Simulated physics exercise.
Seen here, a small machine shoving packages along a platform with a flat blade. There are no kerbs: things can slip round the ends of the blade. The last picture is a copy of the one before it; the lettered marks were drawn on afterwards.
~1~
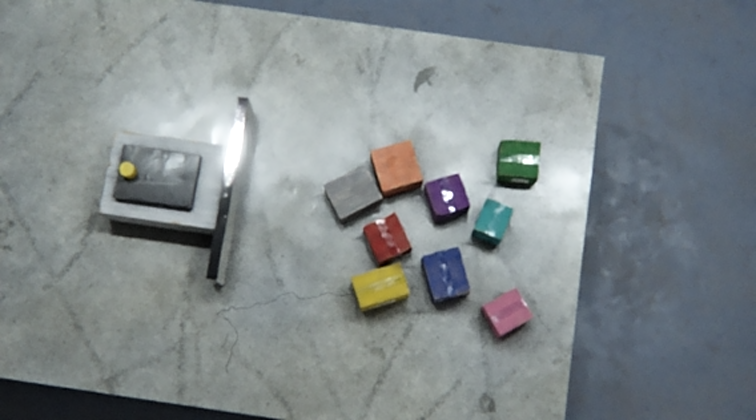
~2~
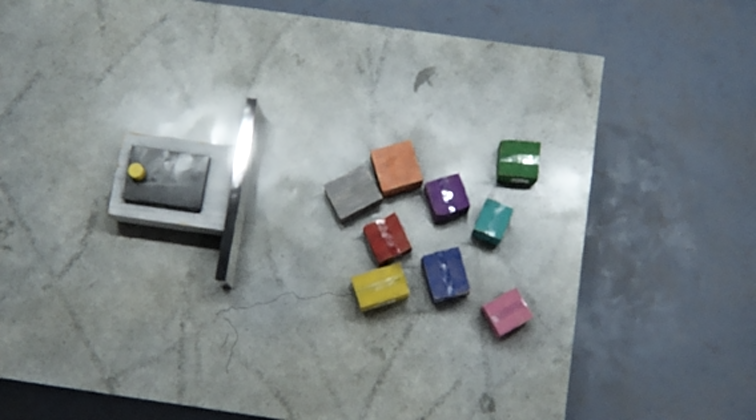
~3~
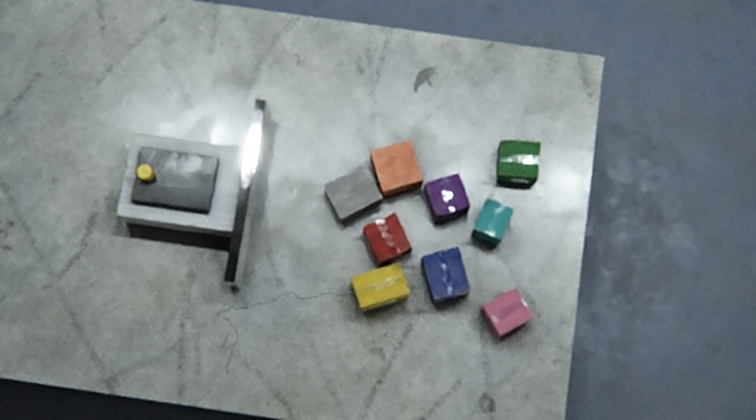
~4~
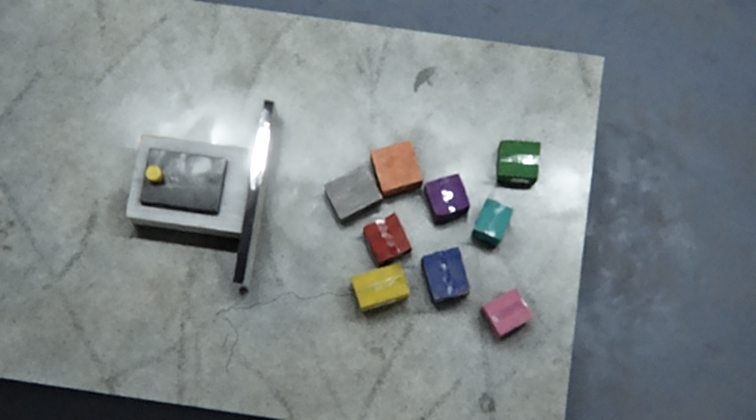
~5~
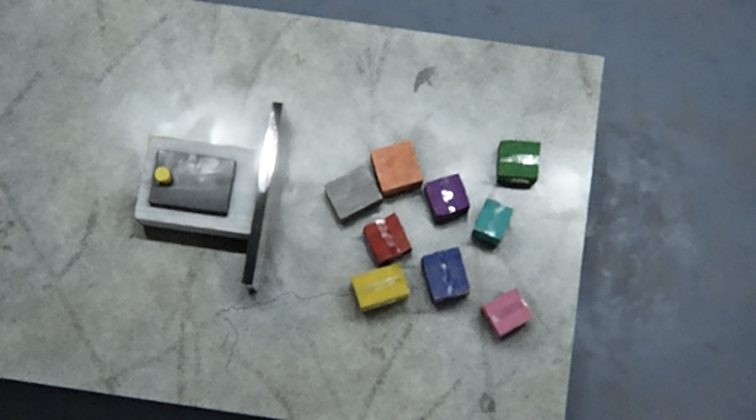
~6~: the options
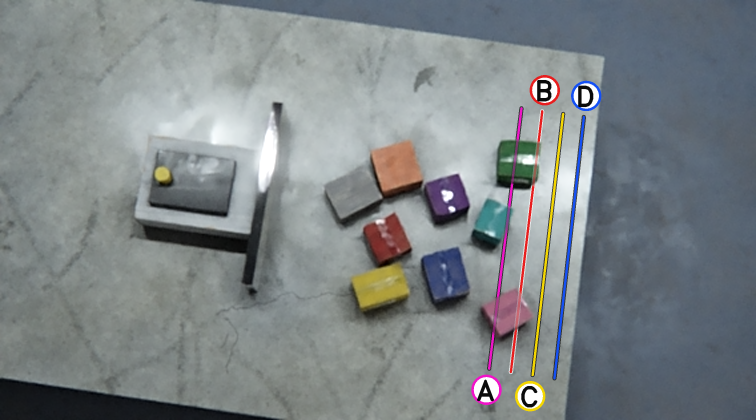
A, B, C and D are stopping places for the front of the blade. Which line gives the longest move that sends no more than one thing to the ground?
It should halt at A.
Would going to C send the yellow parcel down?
No.
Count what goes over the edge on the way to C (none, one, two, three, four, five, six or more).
By then, five.
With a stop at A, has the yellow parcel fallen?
By then, no.
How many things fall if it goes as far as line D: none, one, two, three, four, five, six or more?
In all, six or more.
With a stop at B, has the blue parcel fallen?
Yes.
On the copy, A at (506, 235); B at (527, 239); C at (548, 242); D at (570, 245).
On A. First, robot (286, 195); orange crate (413, 163); red parcel (399, 246).
Then, robot (375, 208); pink box (522, 321); turquoise box (528, 235).
Finally, robot (441, 217); pink box (566, 343); green parcel (578, 170); none fallen.
By contrast, B drops five; C drops five; D drops nine.
